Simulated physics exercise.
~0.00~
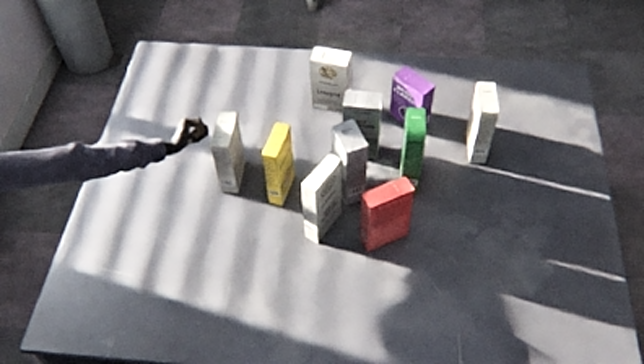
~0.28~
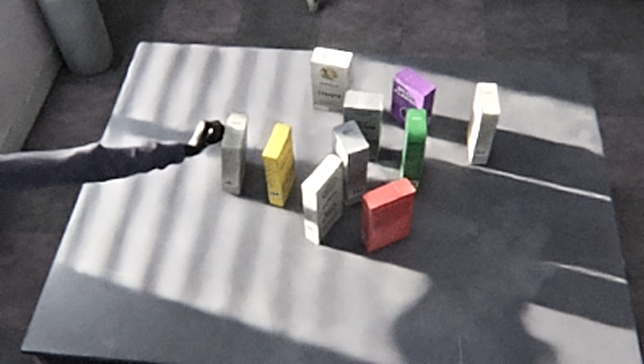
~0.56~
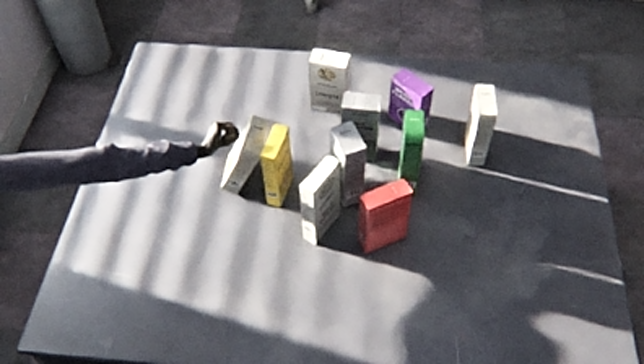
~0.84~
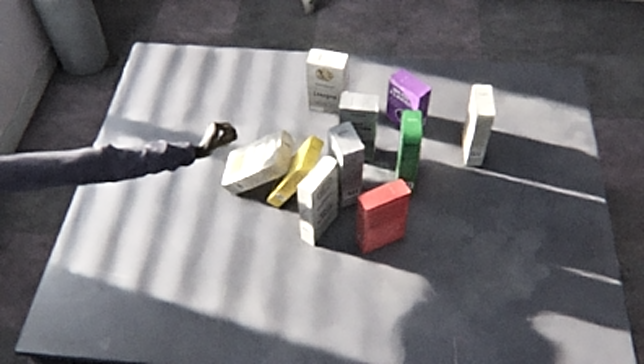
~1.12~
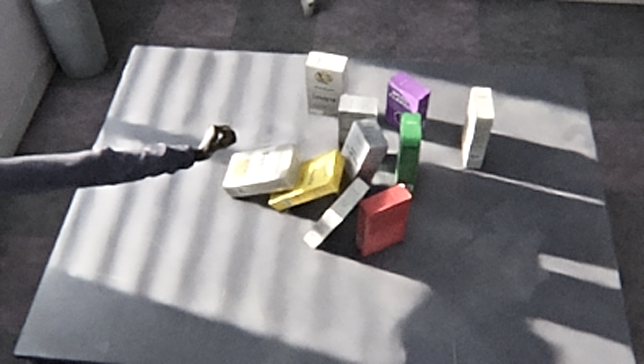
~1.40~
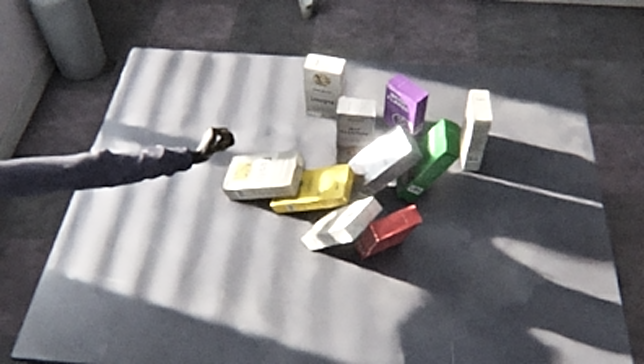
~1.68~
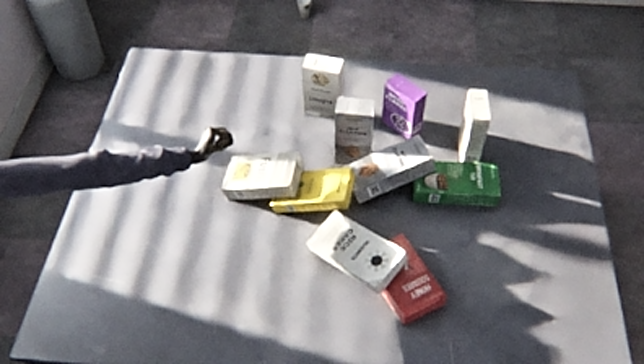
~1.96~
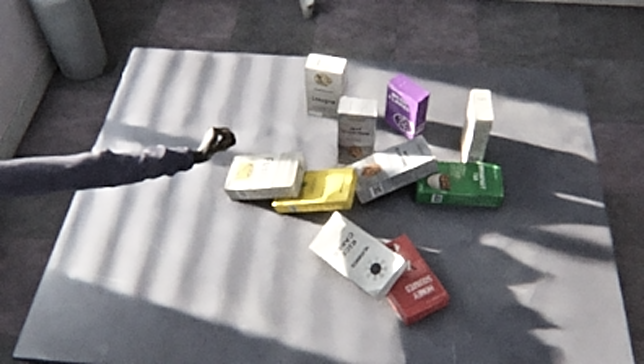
A hand tipped a pale box into the yellow one on a tabletop of standing cereal boxes, and the toppling spread rightward through white, grey, green and red boxes until six lay fallen, while four, including the purple one, stayed standing.
